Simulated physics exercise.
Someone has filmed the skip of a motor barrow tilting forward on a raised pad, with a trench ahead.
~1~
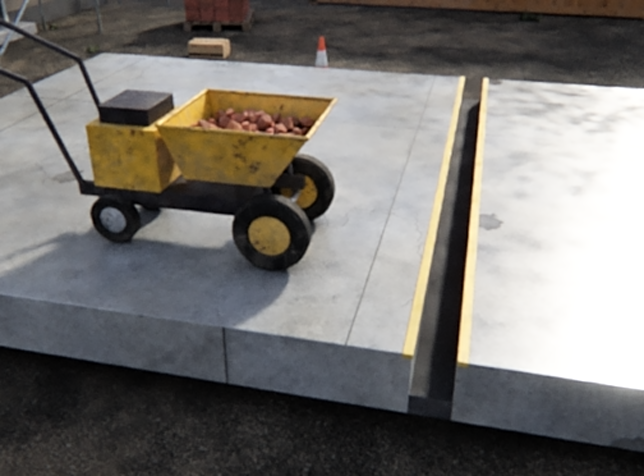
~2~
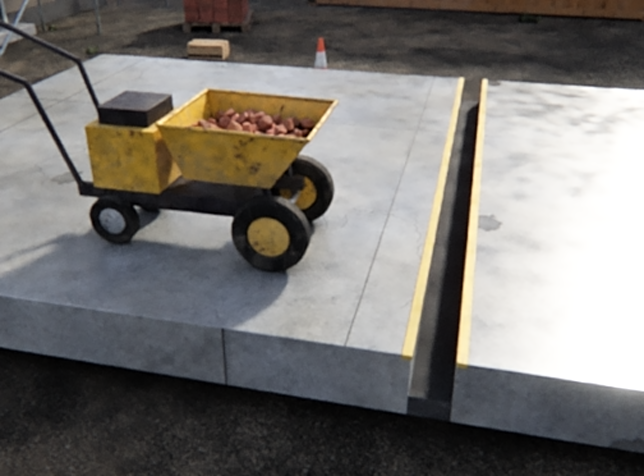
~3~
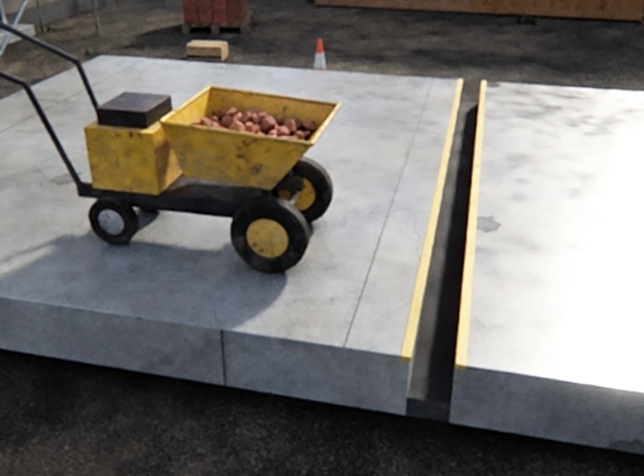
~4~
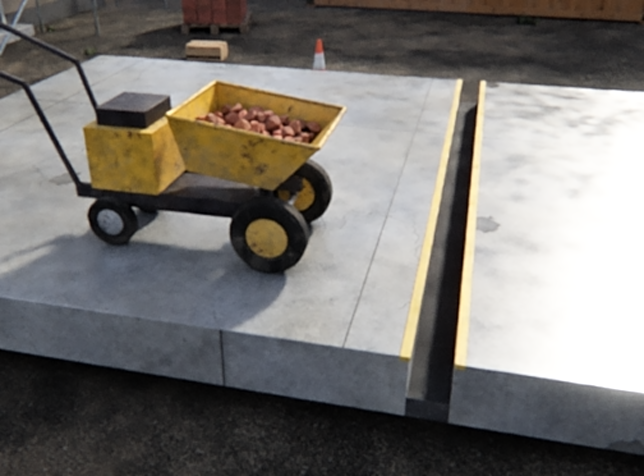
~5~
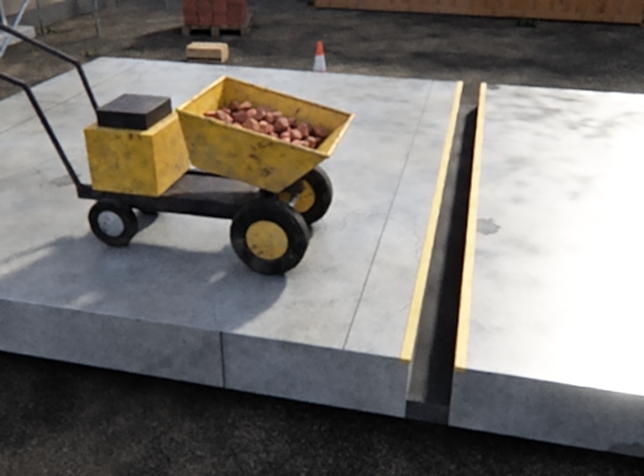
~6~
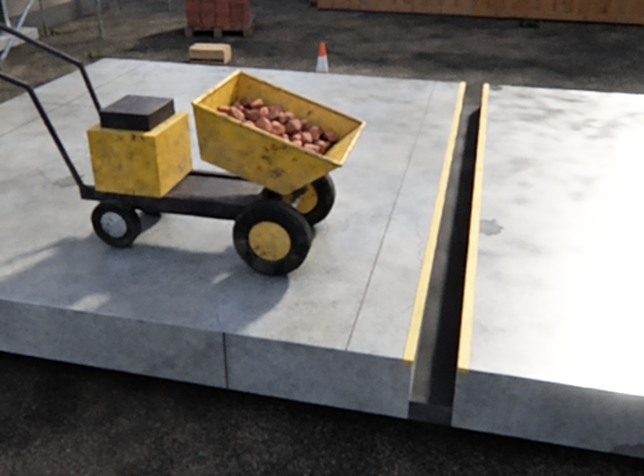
The clip opens on a yellow motor barrow standing on a raised concrete pad, its level skip loaded with reddish-brown rubble, with a narrow yellow-edged trench to the right. The skip begins tilting forward slightly, then more clearly, its rear rising and front lip lowering rightward while the rubble stays inside.
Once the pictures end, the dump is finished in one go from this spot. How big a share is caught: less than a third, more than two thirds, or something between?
Between the edges lies from one third to two thirds of the load.
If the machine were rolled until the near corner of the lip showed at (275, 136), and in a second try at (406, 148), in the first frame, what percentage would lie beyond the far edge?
Near 0 % and 70 %.
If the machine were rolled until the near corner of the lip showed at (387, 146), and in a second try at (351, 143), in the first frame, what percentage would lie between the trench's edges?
Roughly 30 per cent, and 90 per cent.
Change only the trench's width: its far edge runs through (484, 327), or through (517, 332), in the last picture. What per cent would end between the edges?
The first gives 50 %, the second 50 %.
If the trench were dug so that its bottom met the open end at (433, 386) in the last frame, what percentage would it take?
Some 40 per cent.
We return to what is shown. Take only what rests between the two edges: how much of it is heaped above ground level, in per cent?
Close to 0 per cent.
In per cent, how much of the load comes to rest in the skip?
About 15 per cent.
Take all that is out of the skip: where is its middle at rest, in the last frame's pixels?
Close to (436, 273).
Soon, skip tipped steeply; all in the skip.
A while on, skip tipped steeply; most in the skip; a small part short of the trench; a stray few in or heaped over the trench.
Towards the end, skip tipped right over; about a quarter in the skip; about half short of the trench; about a third in or heaped over the trench.
Finally, skip tipped right over; a small part in the skip; about a third short of the trench; about half in or heaped over the trench; none beyond it.
